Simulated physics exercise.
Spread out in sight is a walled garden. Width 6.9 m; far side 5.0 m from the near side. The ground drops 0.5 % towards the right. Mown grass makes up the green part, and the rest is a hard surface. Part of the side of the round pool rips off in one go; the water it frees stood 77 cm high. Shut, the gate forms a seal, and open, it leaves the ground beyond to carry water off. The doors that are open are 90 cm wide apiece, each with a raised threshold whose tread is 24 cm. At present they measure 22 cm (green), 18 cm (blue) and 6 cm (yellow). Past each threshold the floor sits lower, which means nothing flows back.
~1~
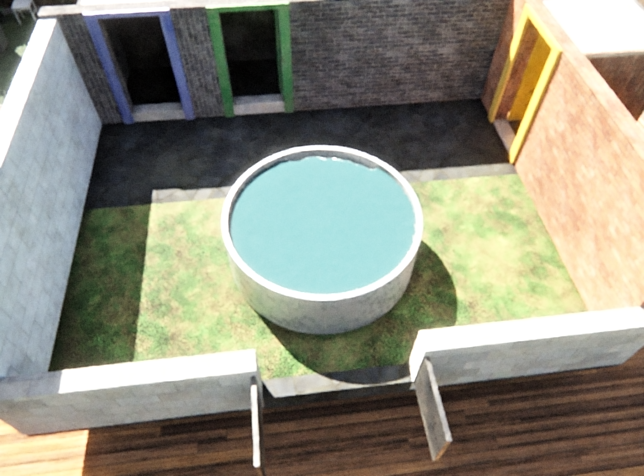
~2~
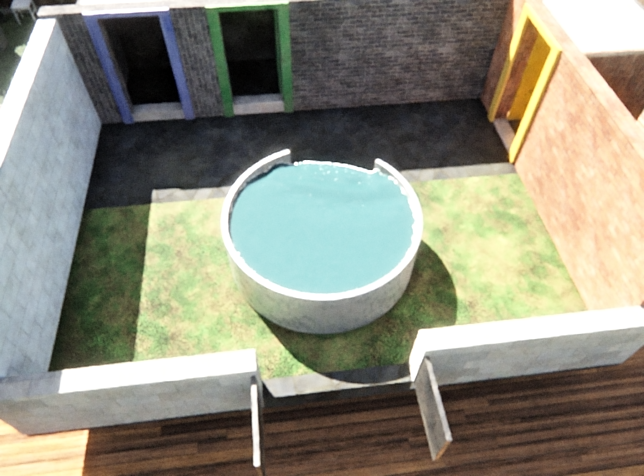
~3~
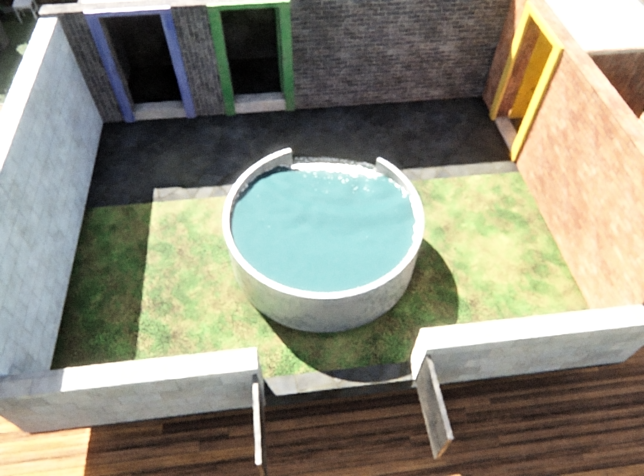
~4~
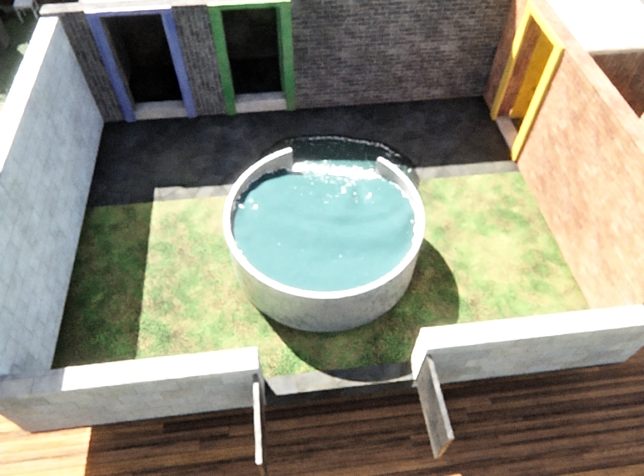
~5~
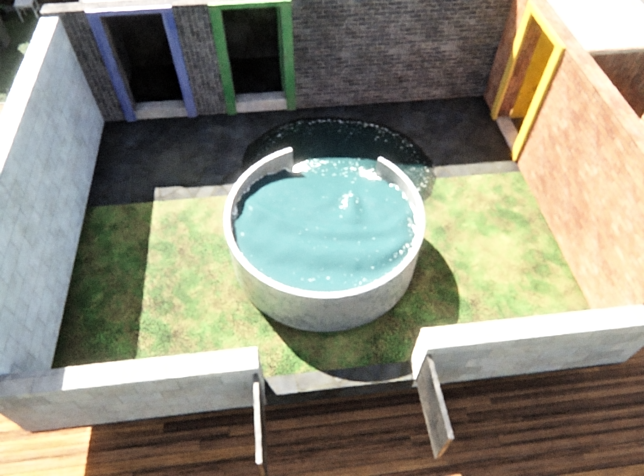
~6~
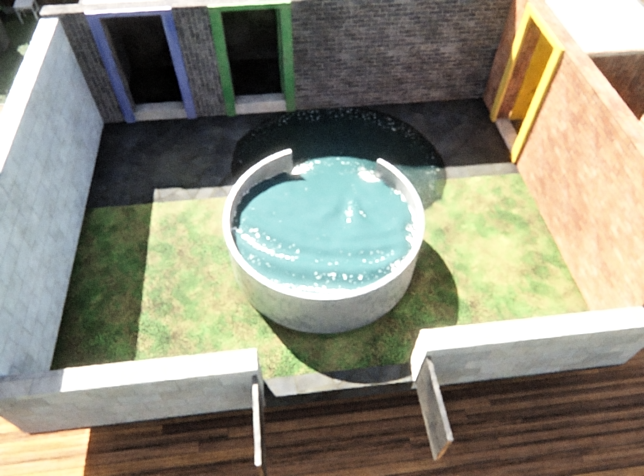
Blue-green water sits in a round, pale-walled pool in a sunlit walled garden, seen from high above the near side. Patchy grass surrounds it, with dark paving behind, blue and green doorways at the back left, a yellow one at the right, and an open gate in front. A section of the pool's far rim vanishes, and the water ripples, glints and spreads across the paving while the camera stays still.
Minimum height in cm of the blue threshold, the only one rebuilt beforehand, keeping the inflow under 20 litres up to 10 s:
Roughly 7 cm.
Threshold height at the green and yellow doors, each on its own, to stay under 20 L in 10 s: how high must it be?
About 25 cm at green and 28 cm at yellow.
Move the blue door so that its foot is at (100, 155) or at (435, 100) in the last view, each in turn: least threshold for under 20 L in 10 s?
Roughly 16 cm for the first and 25 cm for the second.
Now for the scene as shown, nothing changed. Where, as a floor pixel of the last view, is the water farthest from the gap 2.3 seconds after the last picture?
Lab note: Front tip approx. (104, 128).
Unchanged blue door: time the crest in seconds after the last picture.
Around 4.5 s, give or take.
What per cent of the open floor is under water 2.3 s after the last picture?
Near 50 per cent is wet.
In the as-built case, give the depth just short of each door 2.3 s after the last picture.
In cm - green: 21, blue: 8, yellow: 24.
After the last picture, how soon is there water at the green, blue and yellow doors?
Green at 0.1 s, blue at 0.9 s and yellow at 0.7 s.
Then, 0.7 s after the last picture water covers 35 % of the floor, deepest (46 cm) near (329, 112); it has not reached the blue door.
Then, 2.3 s after the last picture water covers 50 % of the floor, deepest (39 cm) near (473, 103); 8 cm at the blue door, 0 litres in over its 18 cm threshold.
Then, 9.3 s after the last picture water covers 100 % of the floor, deepest (14 cm) near (602, 340); 7 cm at the blue door, 0 litres in over its 18 cm threshold.
At the blue door as built, the water peaked near 10 cm, 4.3 s after the last picture.
Run again over the same 10 s with other heights there, 30 litres in over 6 cm, 14 litres over 8 cm. The limit of 20 litres is kept from about 7 cm up.
